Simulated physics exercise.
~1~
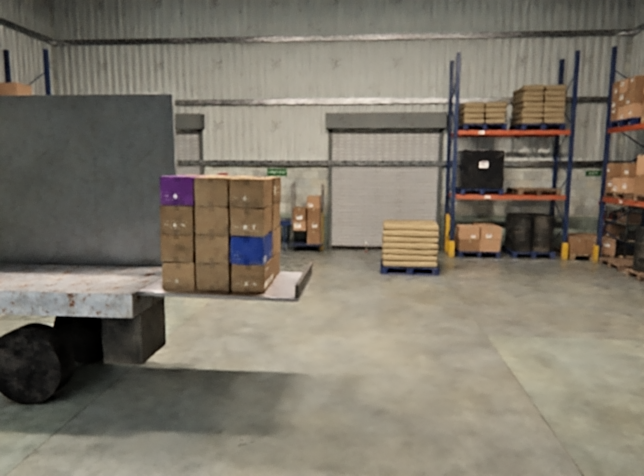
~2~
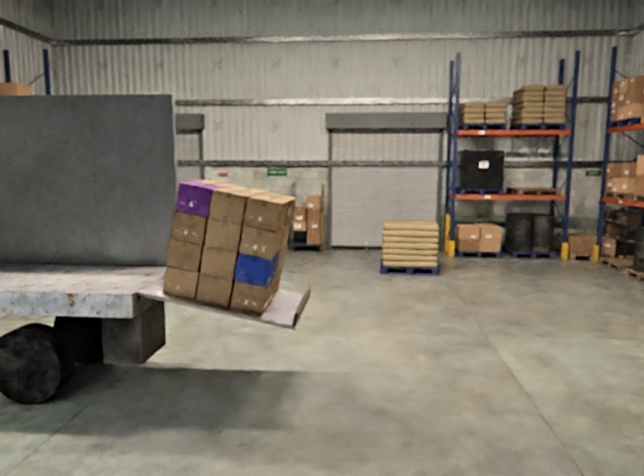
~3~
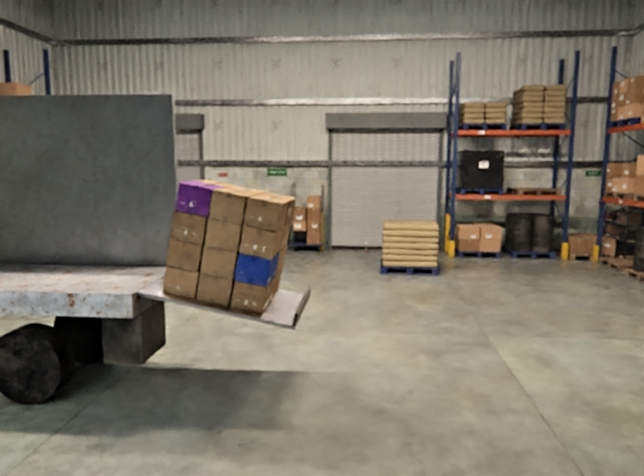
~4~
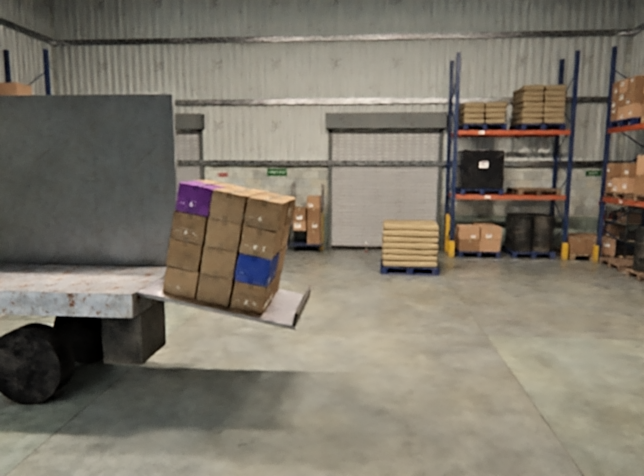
A lorry's tail lift tilts down with its stacked cartons, then holds with none falling.
